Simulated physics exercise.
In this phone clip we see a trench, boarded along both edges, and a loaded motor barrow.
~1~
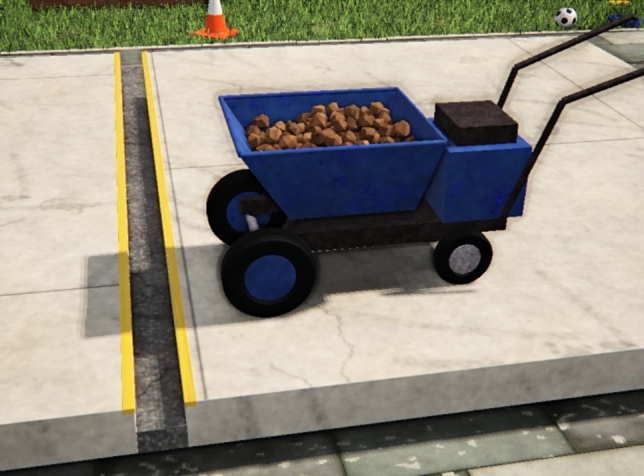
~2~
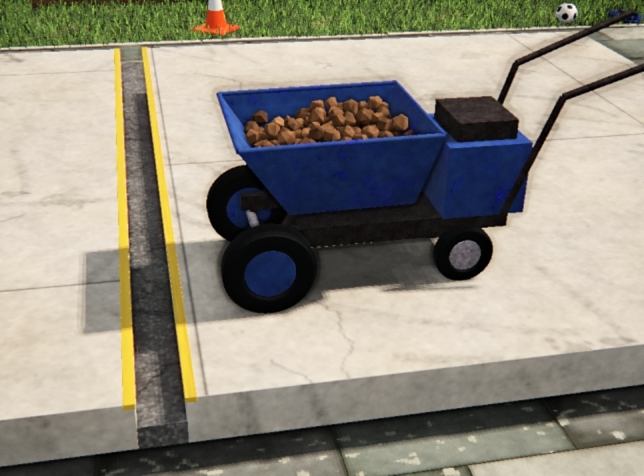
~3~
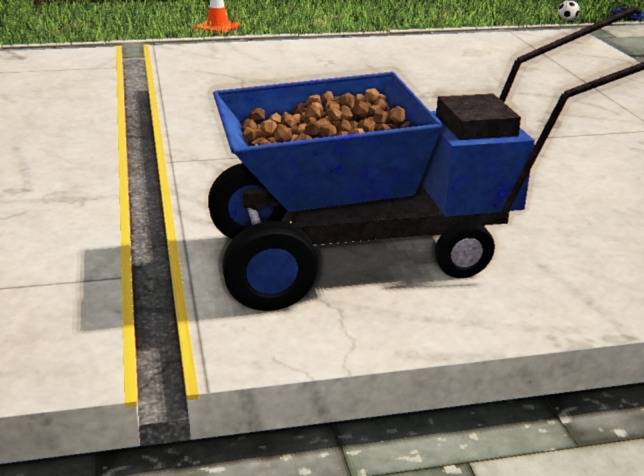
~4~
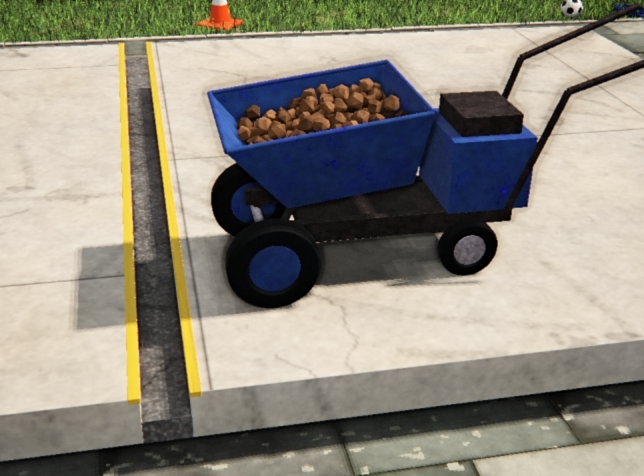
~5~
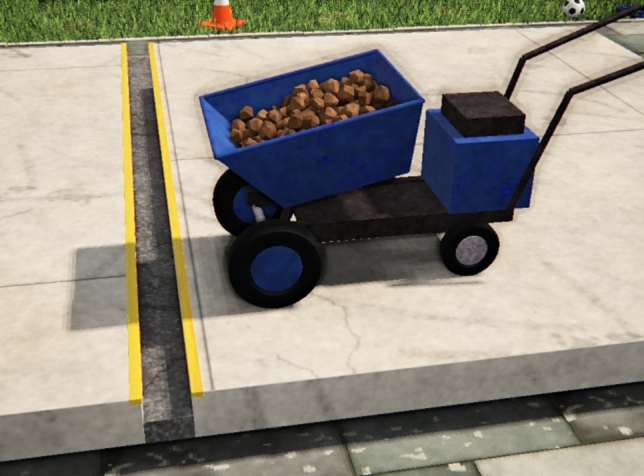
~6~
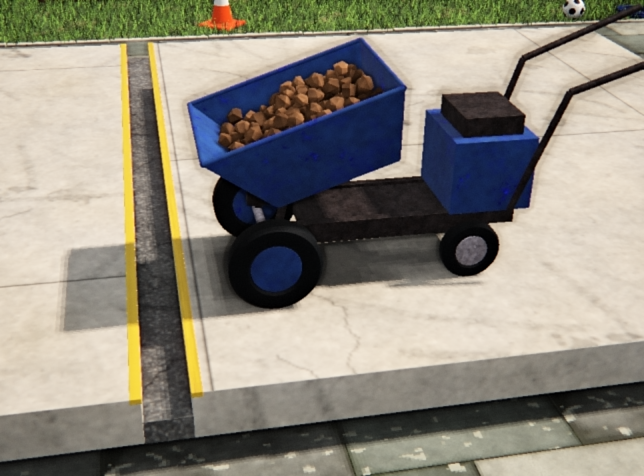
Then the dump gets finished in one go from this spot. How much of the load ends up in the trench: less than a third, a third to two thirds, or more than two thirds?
What falls in does not reach a third.
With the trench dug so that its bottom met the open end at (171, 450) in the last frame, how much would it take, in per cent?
Something like 10 %.
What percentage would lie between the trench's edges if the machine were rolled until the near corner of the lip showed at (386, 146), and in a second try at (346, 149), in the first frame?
20 %, then 30 %.
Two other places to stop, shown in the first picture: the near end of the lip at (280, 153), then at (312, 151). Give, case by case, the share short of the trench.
Try 1: 0 %. Try 2: 20 %.
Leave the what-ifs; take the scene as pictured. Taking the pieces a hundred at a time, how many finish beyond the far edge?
Near 70 in every hundred.
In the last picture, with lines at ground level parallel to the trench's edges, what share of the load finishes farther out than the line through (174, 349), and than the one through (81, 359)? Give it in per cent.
In order, some 80 % then some 40 %.
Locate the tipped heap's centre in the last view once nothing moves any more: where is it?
Resting centre, last picture - approx. (89, 277).
Soon after the last picture, skip tipped steeply; all in the skip.
A little later, skip tipped right over; most in the skip; a small part beyond it; a stray few falling.
Later still, skip tipped right over; about a third in the skip; a stray few in or heaped over the trench; about two thirds beyond it; a stray few falling.
At rest, skip tipped right over; about a quarter in the skip; a small part in or heaped over the trench; about two thirds beyond it.
